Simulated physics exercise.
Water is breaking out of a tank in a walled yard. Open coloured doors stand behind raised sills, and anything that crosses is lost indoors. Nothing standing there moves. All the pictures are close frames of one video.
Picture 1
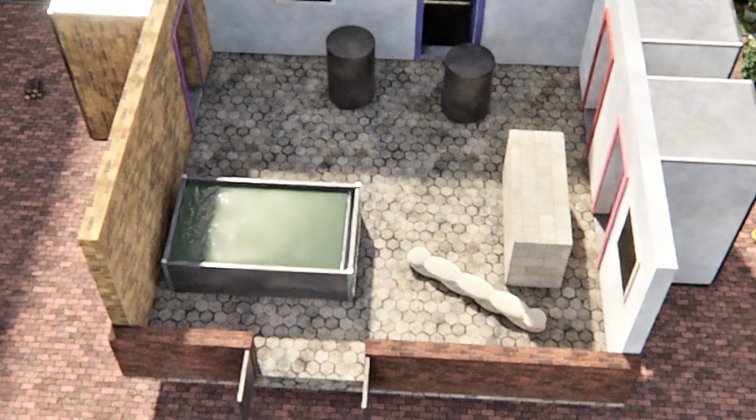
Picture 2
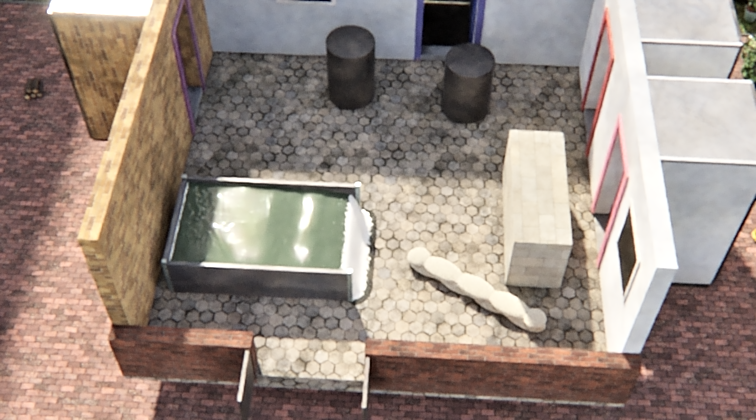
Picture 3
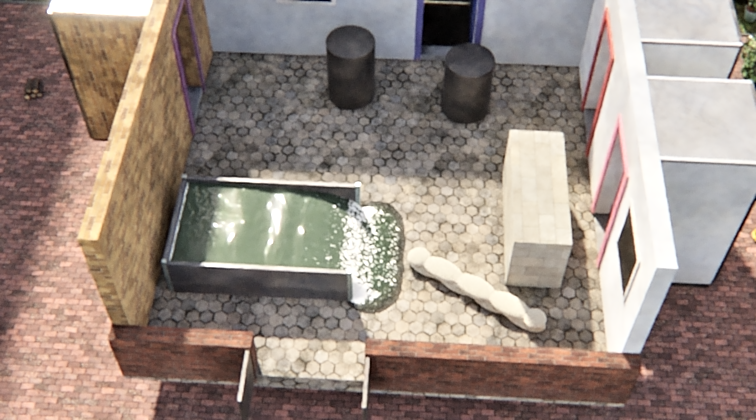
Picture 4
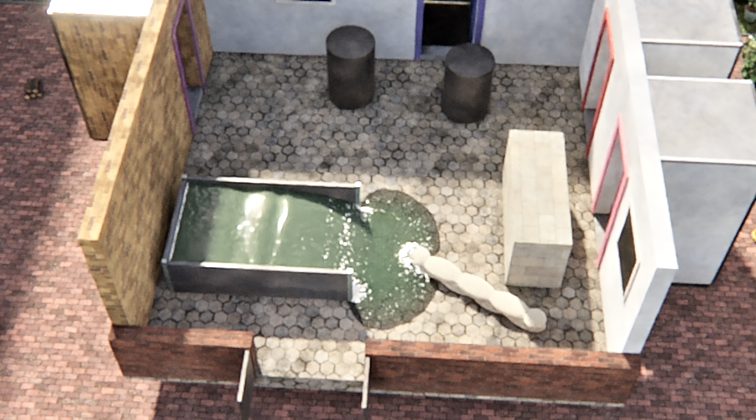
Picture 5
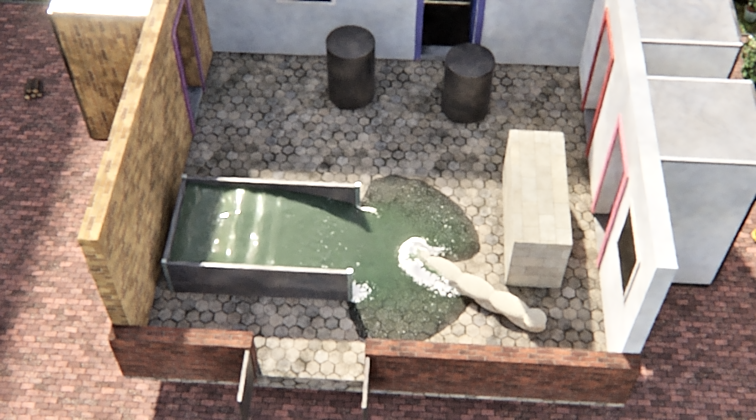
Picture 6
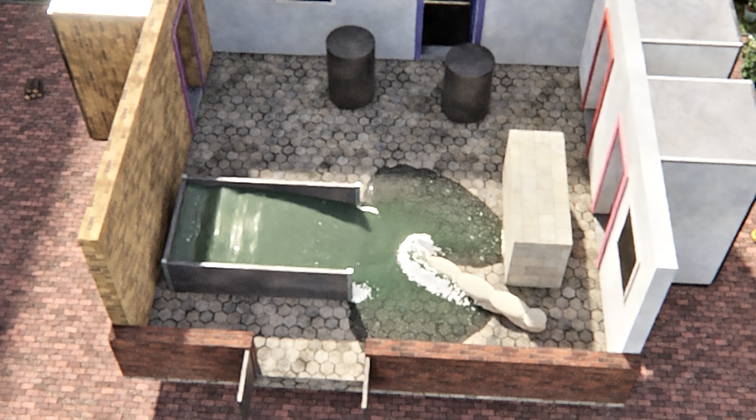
A tank of greenish water sat still in a walled yard, then its right end opened and water poured out, spreading rightward across the paving, foaming around a twisted pale beam and reaching a pale block.
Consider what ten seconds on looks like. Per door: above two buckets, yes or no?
Blue door no. Purple door no. Red door yes. Pink door yes.
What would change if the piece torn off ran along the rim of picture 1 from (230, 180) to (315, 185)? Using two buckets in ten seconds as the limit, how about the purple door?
Purple door is over.
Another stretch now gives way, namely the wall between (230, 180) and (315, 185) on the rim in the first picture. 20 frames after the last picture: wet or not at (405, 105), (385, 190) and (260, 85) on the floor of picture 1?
Submerged, unwetted, submerged.
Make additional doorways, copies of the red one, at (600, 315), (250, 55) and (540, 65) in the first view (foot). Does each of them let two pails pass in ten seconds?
Log: Door one beats the mark; door two misses the mark; door three beats the mark.
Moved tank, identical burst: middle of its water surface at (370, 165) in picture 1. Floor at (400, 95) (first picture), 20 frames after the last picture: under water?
Submerged.
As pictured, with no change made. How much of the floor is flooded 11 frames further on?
It comes to roughly 35 in a hundred.
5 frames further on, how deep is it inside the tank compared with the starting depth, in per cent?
Estimate: Close to 60 %.
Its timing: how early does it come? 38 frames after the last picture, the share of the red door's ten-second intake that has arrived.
My estimate: Close to 55 per cent.
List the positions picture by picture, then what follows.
The water tank at (265, 226) is whole and still, in the first frame.
Water pours out at (352, 248) and has run to (365, 213), in the second frame.
The front is at (385, 208), out from the gap at (352, 249), in the third frame.
The front is at (408, 200), out from the gap at (353, 250), in the fourth frame.
The front is at (474, 241), out from the gap at (353, 250), in the fifth frame.
Water pours out at (353, 250) and has run to (501, 229), in the sixth frame.
A moment on, water covers 25 % of the floor; the blue door not reached, the purple door not reached, the red door not reached, the pink door not reached.
Next, water covers 35 % of the floor; the blue door not reached, the purple door not reached, the red door not reached, the pink door not reached.
Then, water covers 55 % of the floor; the blue door wet at the sill, nothing in, the purple door not reached, the red door wet at the sill, nothing in, the pink door under two buckets in.
Later, water covers 80 % of the floor; the blue door wet at the sill, nothing in, the purple door wet at the sill, nothing in, the red door over two buckets in, the pink door over two buckets in.
In the end, water covers 95 % of the floor; the blue door wet at the sill, nothing in, the purple door wet at the sill, nothing in, the red door over two buckets in, the pink door over two buckets in.
